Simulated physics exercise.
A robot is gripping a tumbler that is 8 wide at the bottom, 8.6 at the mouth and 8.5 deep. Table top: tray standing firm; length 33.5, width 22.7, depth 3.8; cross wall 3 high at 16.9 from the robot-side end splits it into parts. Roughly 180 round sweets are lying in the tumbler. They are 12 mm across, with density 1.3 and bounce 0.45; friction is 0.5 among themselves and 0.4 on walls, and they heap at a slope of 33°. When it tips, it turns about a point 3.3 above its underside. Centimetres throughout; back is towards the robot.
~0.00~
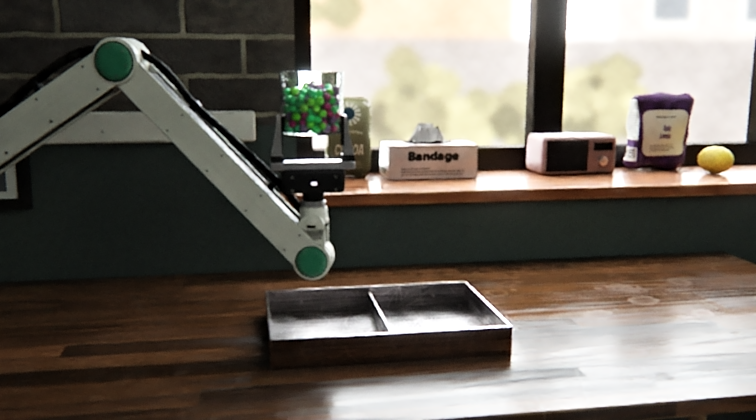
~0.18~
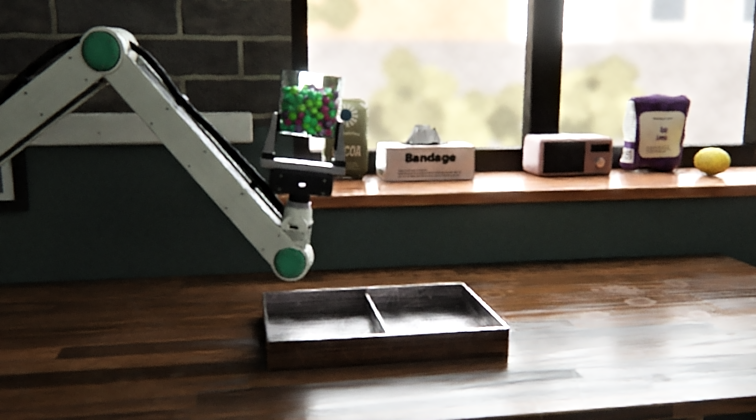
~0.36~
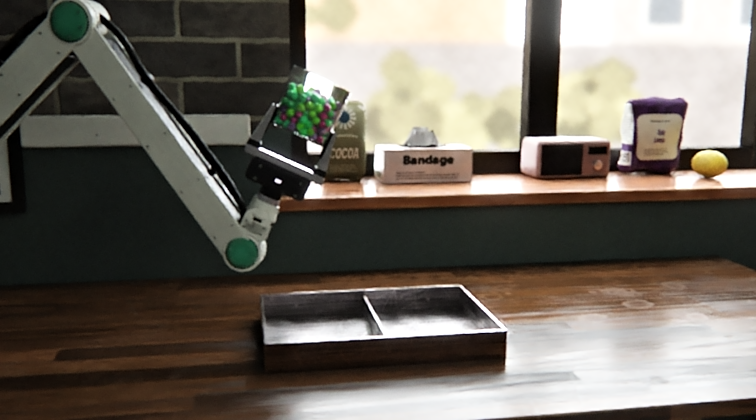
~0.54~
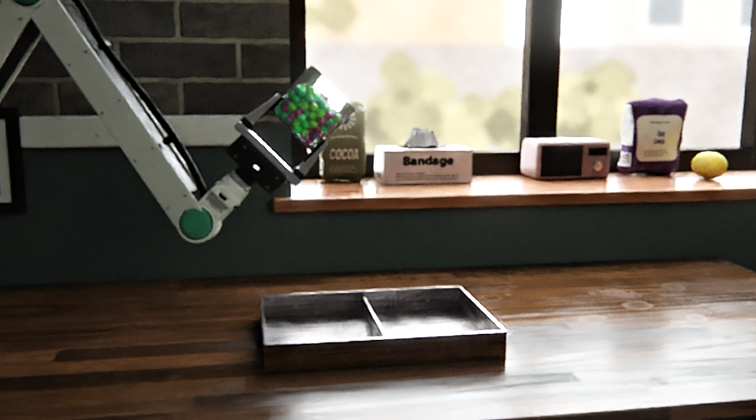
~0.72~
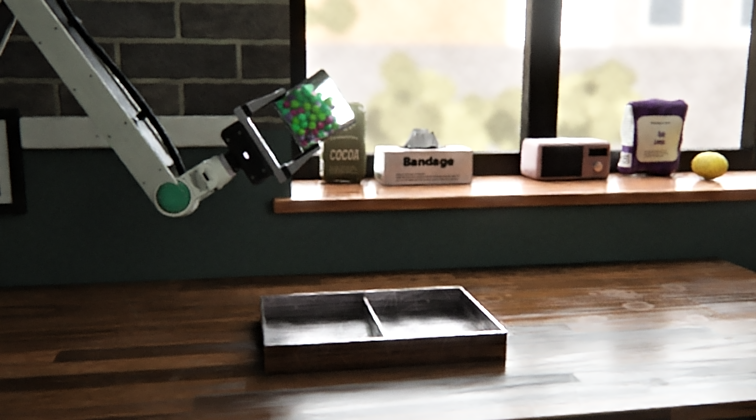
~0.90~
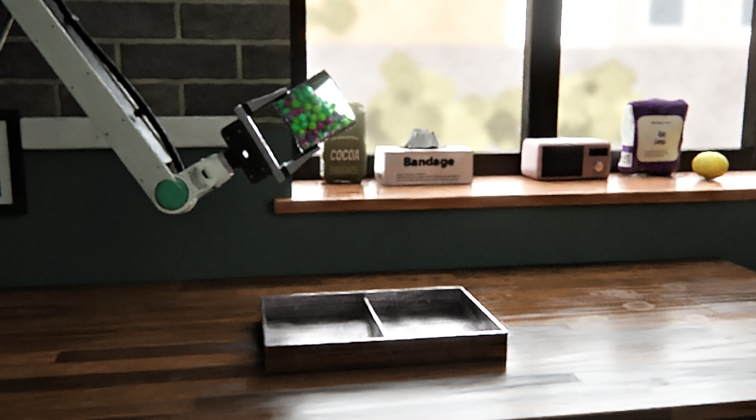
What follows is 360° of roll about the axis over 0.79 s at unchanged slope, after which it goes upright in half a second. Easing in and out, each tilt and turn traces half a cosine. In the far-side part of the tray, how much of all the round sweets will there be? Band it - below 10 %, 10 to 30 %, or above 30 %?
My answer is below 10 %.
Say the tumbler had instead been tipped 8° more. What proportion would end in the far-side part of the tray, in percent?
About 10 %.
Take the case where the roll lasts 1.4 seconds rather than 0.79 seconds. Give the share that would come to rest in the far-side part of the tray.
With that change you'd see near 5 per cent.
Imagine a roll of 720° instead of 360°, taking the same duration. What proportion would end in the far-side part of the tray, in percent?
It would be near 0 per cent.
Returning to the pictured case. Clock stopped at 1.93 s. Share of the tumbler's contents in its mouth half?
It comes to around 35 per cent, more or less.
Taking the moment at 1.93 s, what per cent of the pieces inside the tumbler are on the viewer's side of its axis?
About 45 percent, I'd say.
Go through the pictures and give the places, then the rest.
The first picture shows the tumbler middle at (312, 104), upright; upper third of the load around (312, 97), from x 285 to 335, top at y 90; 182 in the tumbler.
The second picture shows the tumbler middle at (310, 105), tipped 7°; upper third of the load around (309, 98), from x 285 to 335, top at y 90.
The third picture shows the tumbler middle at (310, 108), tipped 25°; upper third of the load around (304, 101), from x 280 to 335, top at y 85.
The fourth picture shows the tumbler middle at (312, 110), tipped 46°; upper third of the load around (306, 101), from x 280 to 335, top at y 90.
The fifth picture shows the tumbler middle at (313, 112), tipped 59°; upper third of the load around (307, 103), from x 280 to 335, top at y 90.
The sixth picture shows the tumbler middle at (313, 112), tipped 60°; upper third of the load around (306, 104), from x 280 to 345, top at y 90; 182 in the tumbler.
After 1.42 s, tipped 60°, highest piece 38 above the table; 182 in the tumbler.
After 1.93 s, tipped 32°, highest piece 37 above the table; 179 in the tumbler, 3 in the far-side part.
After 2.39 s, upright, highest piece 39 above the table; 179 in the tumbler, 3 in the far-side part.
After 3.09 s, upright, highest piece 39 above the table; 179 in the tumbler, 3 in the far-side part.
In the end, 179 in the tumbler, 3 in the far-side part. That is 2 % in the far-side part of the tray.
